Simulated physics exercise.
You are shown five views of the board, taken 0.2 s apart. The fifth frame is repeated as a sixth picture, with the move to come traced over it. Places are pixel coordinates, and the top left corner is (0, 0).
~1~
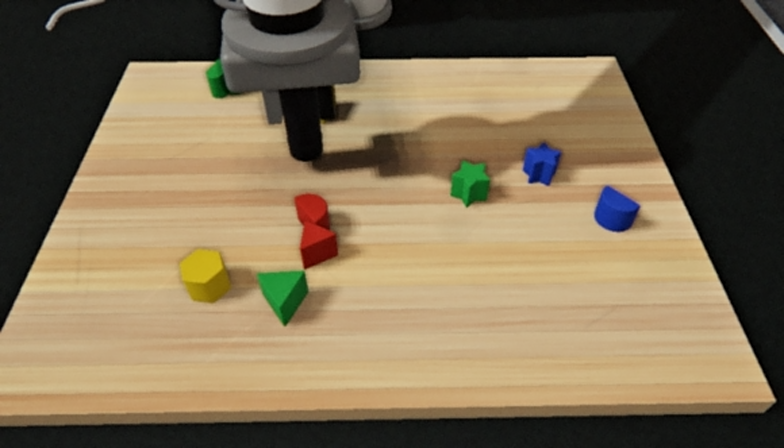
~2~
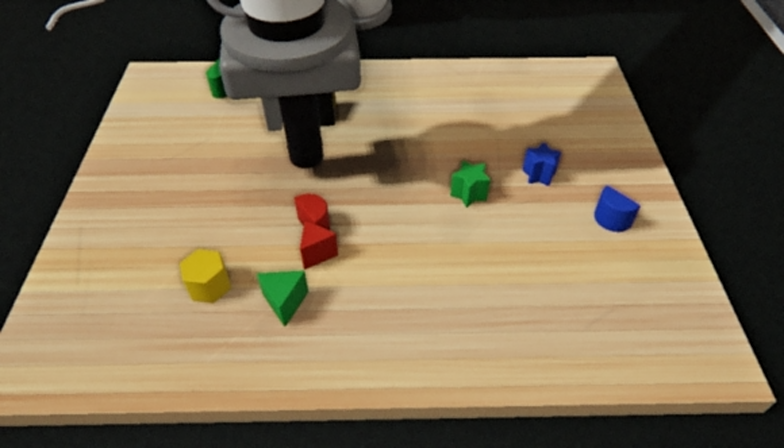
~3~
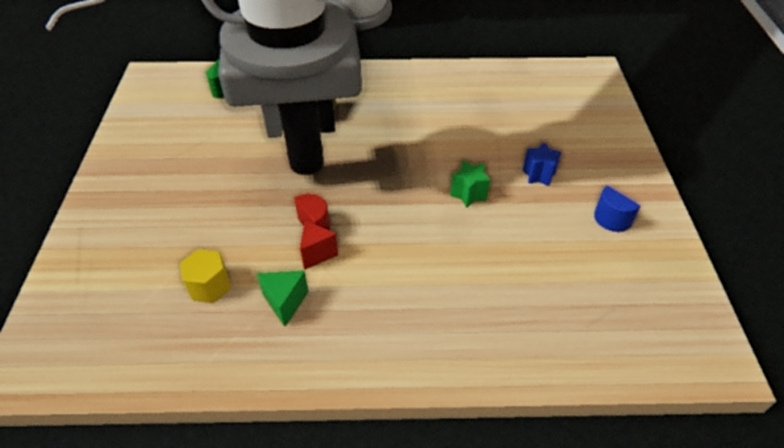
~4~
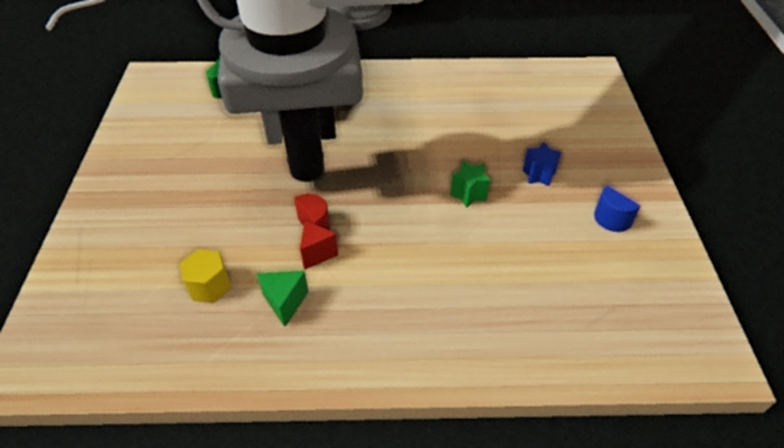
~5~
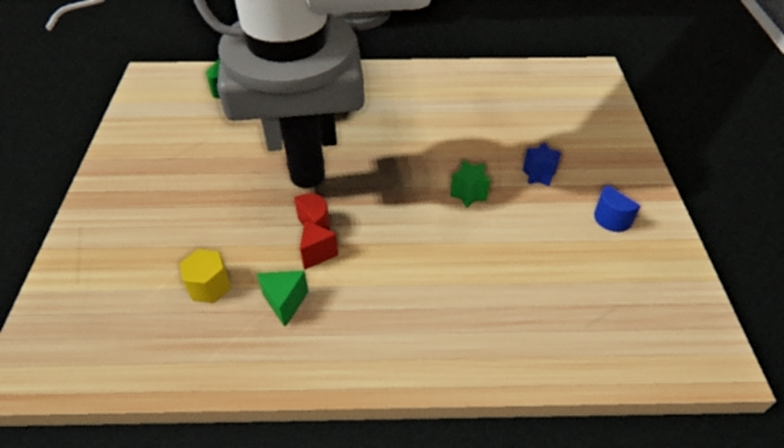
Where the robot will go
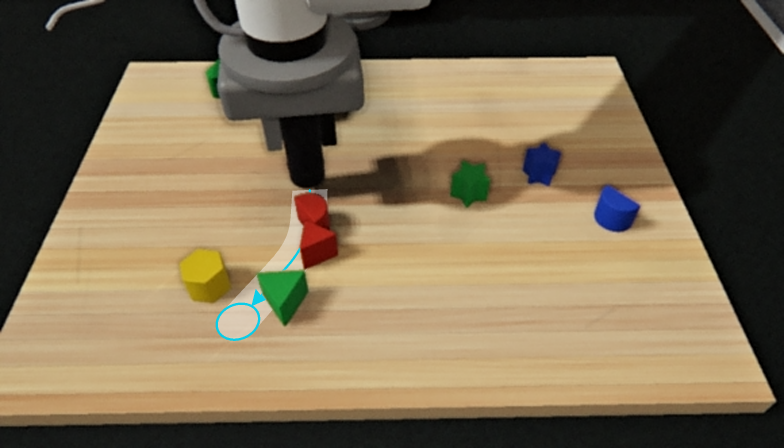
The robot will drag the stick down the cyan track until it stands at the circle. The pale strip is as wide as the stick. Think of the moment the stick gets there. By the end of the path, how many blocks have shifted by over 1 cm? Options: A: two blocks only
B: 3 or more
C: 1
Option B.
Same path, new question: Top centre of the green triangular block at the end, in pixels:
The centre of its top face lies at (272, 304).
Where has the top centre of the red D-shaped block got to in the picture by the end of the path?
My prediction: (321, 248).
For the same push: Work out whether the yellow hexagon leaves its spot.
Here's my answer: The yellow hexagon remains in position.
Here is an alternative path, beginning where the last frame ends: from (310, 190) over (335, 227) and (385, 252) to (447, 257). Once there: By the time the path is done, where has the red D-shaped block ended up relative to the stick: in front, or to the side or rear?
Slid off.
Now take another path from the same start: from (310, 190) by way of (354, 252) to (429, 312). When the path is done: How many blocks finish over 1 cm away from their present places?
Number moved: 2.
The line goes from (310, 190) over (307, 232) and (279, 275) to (238, 321).
The first path, step by step. One third of the way, stick at (304, 220); red D-shaped block at (323, 231), turned 55° anticlockwise; red triangular block at (313, 249), turned 30° anticlockwise.
Two thirds of the way, stick at (275, 264); red D-shaped block at (321, 248), turned 80° anticlockwise; red triangular block at (321, 269), turned 55° anticlockwise.
At the end, stick at (234, 310); yellow hexagon unmoved; green triangular block at (272, 304), turned 55° anticlockwise; red D-shaped block at (321, 248), turned 80° anticlockwise; red triangular block at (321, 269), turned 55° anticlockwise.
